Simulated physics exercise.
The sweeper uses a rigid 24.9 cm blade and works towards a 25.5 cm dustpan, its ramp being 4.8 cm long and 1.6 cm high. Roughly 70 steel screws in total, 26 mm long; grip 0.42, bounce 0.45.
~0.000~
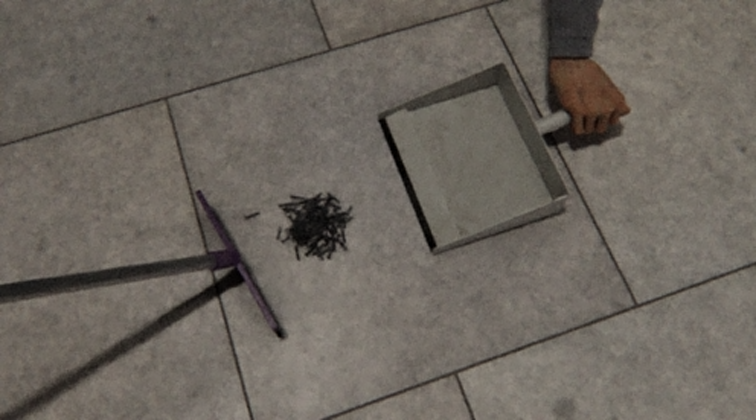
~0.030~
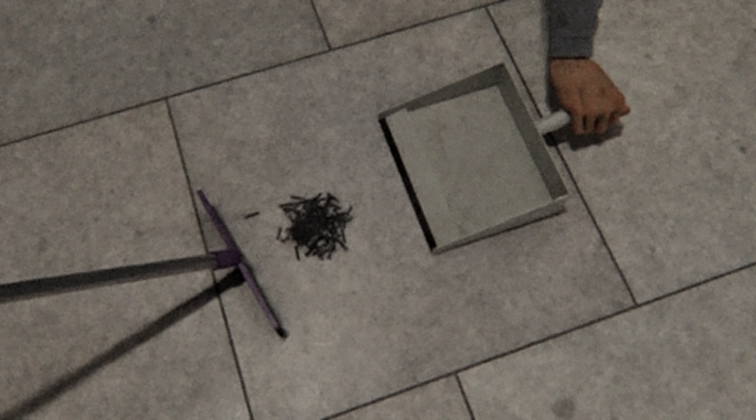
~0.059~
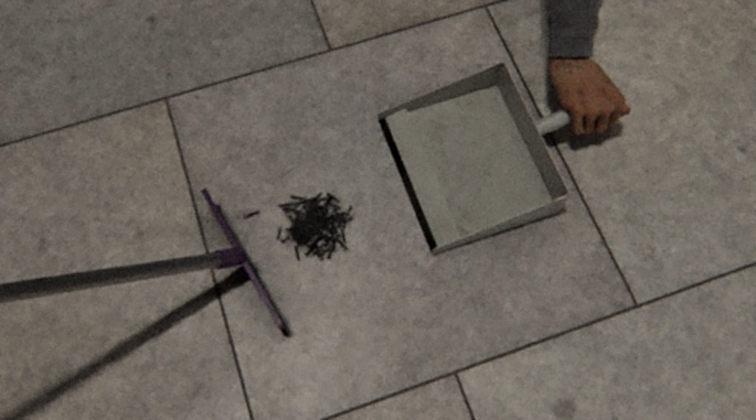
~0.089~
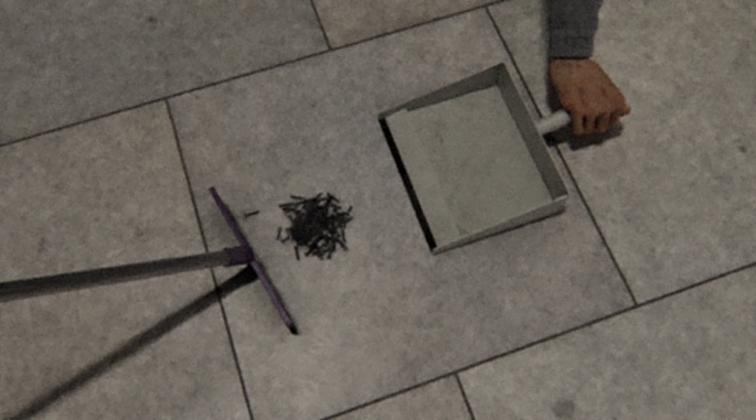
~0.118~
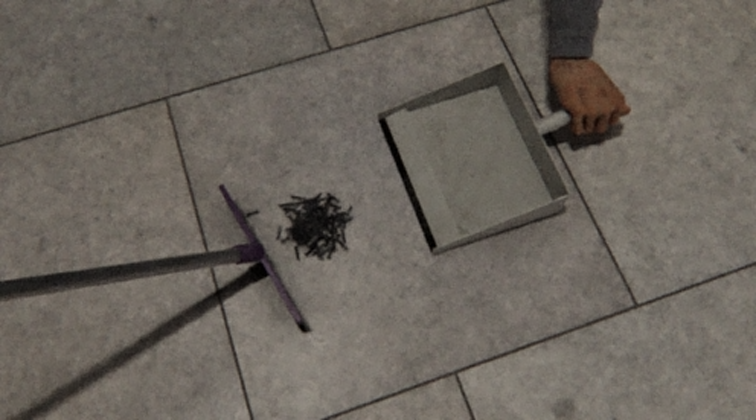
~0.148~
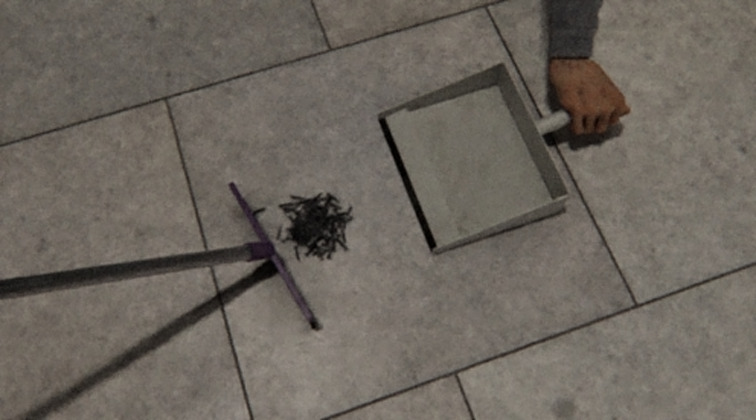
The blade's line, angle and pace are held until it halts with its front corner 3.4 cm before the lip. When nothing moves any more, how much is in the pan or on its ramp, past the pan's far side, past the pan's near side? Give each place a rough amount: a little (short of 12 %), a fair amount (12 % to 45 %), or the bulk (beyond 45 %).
Pan: A little; far side: A little; near side: A little.
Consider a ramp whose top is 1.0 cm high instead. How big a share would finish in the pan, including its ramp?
It would be roughly 5 percent.
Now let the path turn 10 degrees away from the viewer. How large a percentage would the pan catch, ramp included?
Roughly 5 percent.
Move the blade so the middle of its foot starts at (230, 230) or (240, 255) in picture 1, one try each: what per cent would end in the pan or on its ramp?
I'd put it near 5 per cent for the first and near 5 per cent for the second.
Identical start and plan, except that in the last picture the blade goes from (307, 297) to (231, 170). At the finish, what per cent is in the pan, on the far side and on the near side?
Pan 20 % / far 5 % / near 0 %.
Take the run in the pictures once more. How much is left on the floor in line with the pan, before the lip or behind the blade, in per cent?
100 %.
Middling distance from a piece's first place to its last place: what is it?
Median shift: Approx. 12 cm.
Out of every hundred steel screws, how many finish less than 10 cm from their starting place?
5 percent, roughly.
After 0.32 s, middle of the blade 15 cm from the lip; 0 % over the lip, far side 0 %, near side 0 %.
Then, at 0.44 s, middle of the blade 8 cm from the lip; 0 % over the lip, far side 0 %, near side 0 %.
After 0.68 s, middle of the blade 6 cm from the lip; 5 % over the lip, far side 0 %, near side 0 %.
By 1.7 s all is still; pan 0 %, far side 0 %, near side 0 %, in front of the lip or behind the blade 100 %.
